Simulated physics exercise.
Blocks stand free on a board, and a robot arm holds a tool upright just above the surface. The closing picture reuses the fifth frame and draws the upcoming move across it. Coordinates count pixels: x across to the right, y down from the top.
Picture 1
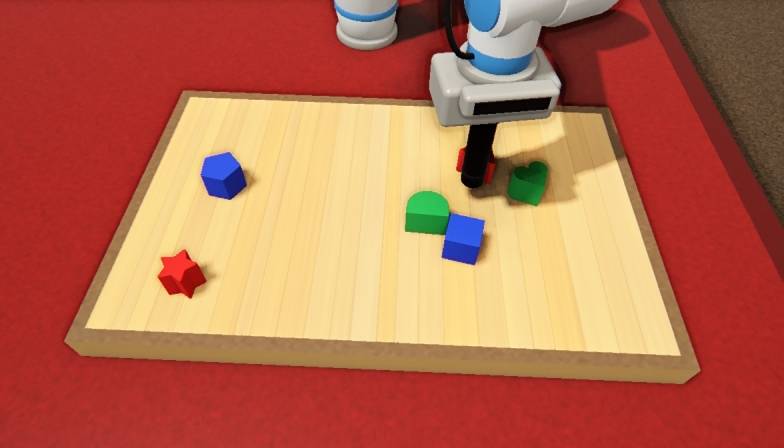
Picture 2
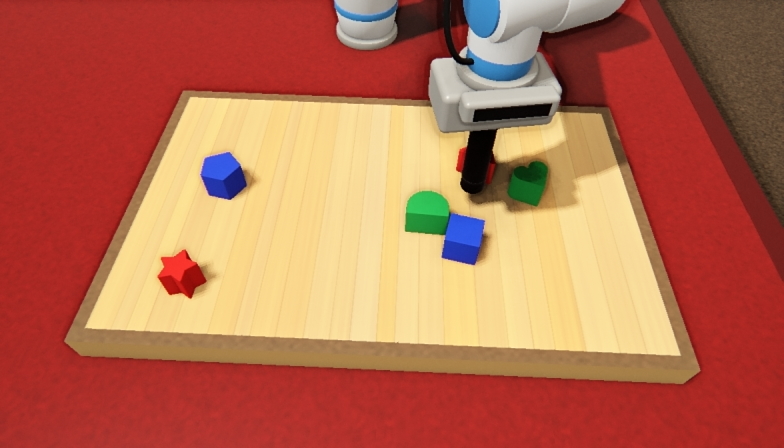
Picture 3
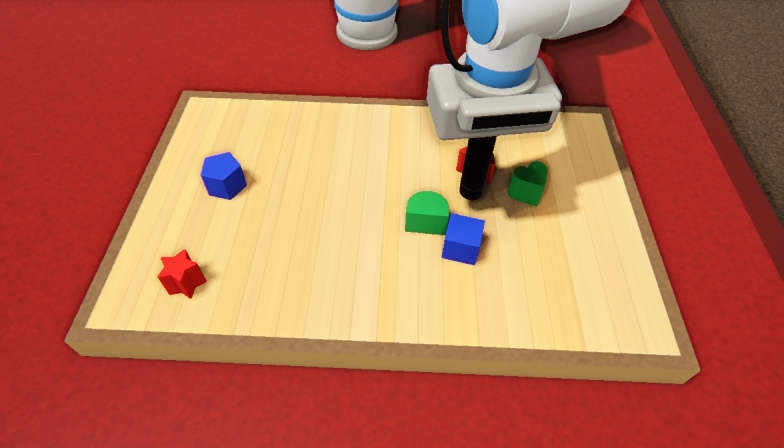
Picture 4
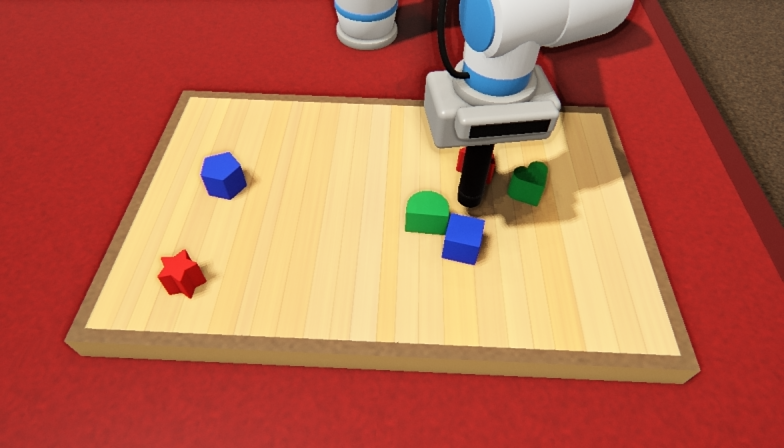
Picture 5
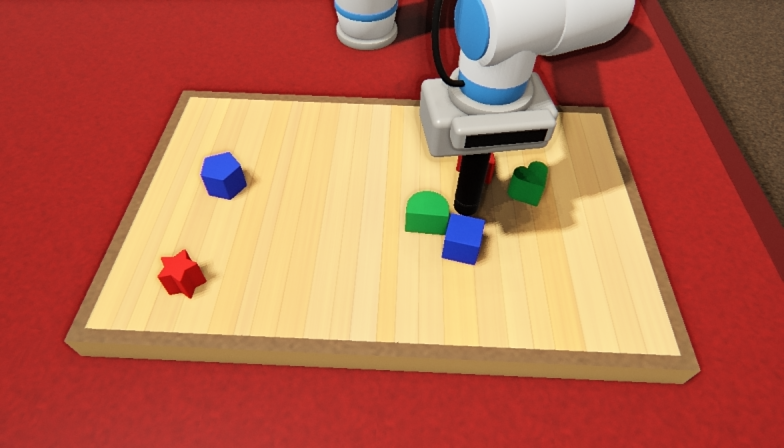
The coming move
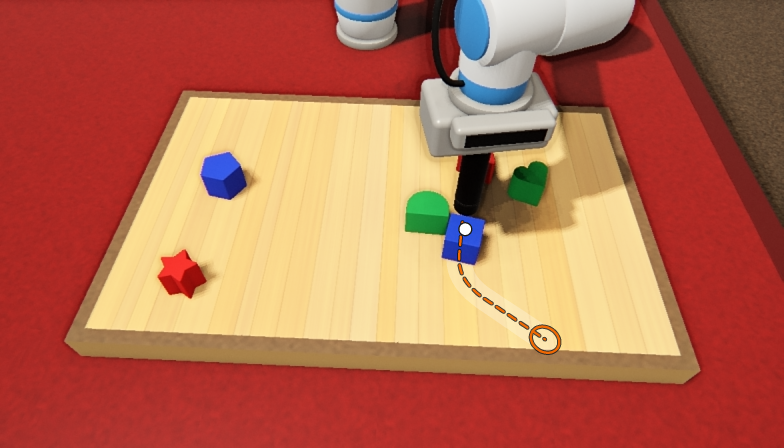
Robot arm easing its black tool toward a green half-round block and a blue square block, with no blocks moving.
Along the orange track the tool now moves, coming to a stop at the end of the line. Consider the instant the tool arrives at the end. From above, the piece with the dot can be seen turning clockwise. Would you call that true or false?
True.
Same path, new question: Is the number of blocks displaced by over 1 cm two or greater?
It seems not.
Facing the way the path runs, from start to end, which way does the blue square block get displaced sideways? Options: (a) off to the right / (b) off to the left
It's a.
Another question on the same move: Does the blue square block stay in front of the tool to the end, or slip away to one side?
Prediction: Slipped aside.
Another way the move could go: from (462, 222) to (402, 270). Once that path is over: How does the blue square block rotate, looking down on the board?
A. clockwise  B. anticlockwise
Option B.
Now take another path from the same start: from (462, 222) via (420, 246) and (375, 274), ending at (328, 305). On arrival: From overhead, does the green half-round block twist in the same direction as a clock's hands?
It seems so.
The line goes from (462, 222) via (460, 265) and (494, 305), ending at (545, 339); the dot is on the blue square block.
On the path given first. One third of the way, tool (463, 252); blue square block (468, 274), turned 15° anticlockwise.
Two thirds of the way, tool (499, 292); blue square block (481, 310), turned 25° clockwise.
At the end, tool (553, 327); green half-round block unmoved; blue square block (481, 310), turned 25° clockwise.
